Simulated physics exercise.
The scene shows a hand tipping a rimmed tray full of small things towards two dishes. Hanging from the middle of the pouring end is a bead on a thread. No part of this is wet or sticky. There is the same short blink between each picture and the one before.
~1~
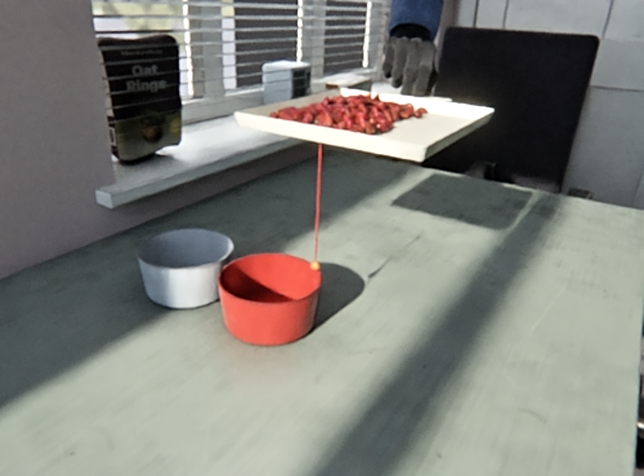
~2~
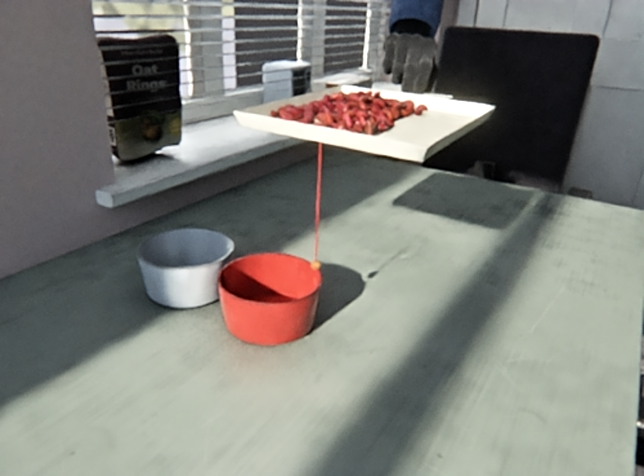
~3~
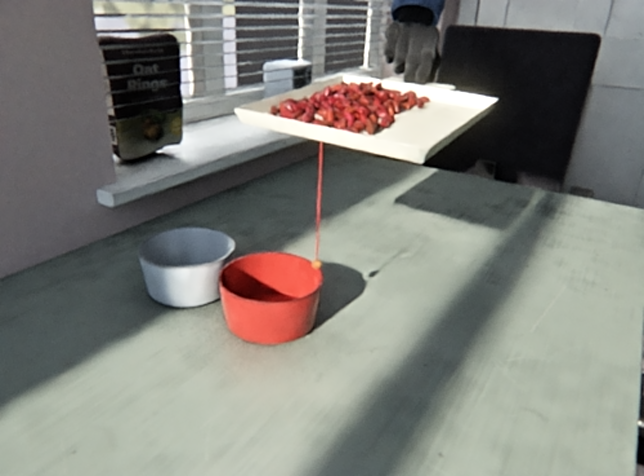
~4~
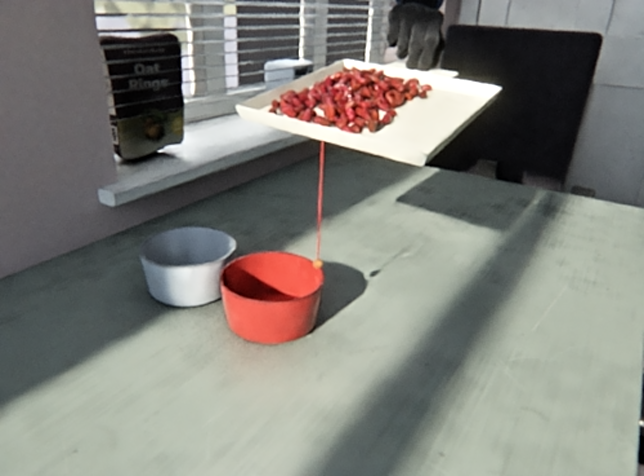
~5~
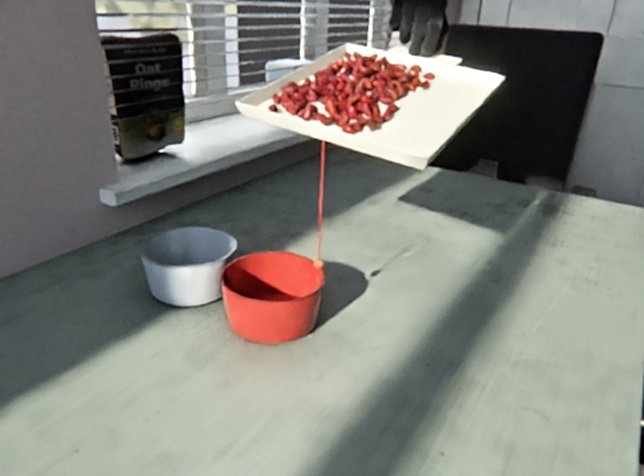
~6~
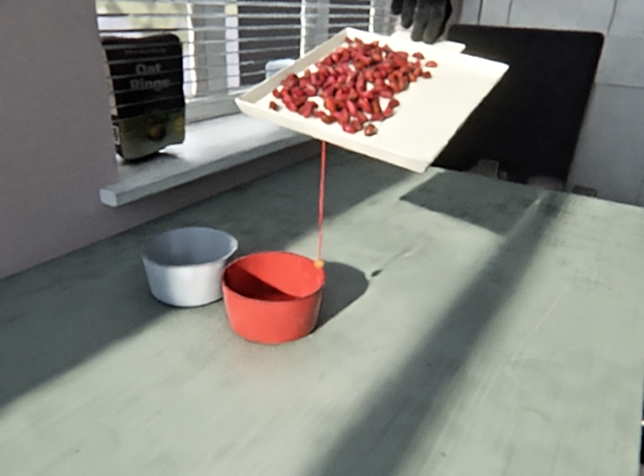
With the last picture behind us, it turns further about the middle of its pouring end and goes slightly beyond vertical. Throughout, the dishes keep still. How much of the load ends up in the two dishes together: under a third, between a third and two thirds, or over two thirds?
Together the dishes get under a third of it.
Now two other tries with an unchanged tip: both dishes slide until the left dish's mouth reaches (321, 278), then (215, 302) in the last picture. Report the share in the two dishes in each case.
It comes to near 60 per cent the first time and near 10 per cent the second time.
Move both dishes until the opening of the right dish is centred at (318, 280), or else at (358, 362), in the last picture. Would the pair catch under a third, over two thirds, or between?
In order: Less than a third, then less than a third.
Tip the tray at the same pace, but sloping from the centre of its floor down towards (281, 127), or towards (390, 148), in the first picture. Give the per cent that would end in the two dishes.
The first try yields 50 percent and the second 0 percent.
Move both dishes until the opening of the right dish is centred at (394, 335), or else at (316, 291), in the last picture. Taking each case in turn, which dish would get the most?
Run 1: The one on the right side. Run 2: The one on the right side.
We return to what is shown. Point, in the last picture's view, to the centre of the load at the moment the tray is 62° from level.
Around (373, 112).
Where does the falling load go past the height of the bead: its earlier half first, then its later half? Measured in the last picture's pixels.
Around (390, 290) at first; around (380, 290) after that.
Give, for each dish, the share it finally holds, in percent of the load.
Left dish 0, right dish 0 %.
Soon after the last picture, tray tipped steeply; nearly all on the tray; a small part in the air.
A little later, tray tipped right over; about a third on the tray; a stray few in the right dish; about a third outside both; about a quarter in the air.
Later still, tray tipped past a quarter turn; a stray few in the right dish; nearly all outside both.
At rest, tray tipped past a quarter turn; a stray few in the right dish; none in the left dish; nearly all outside both.
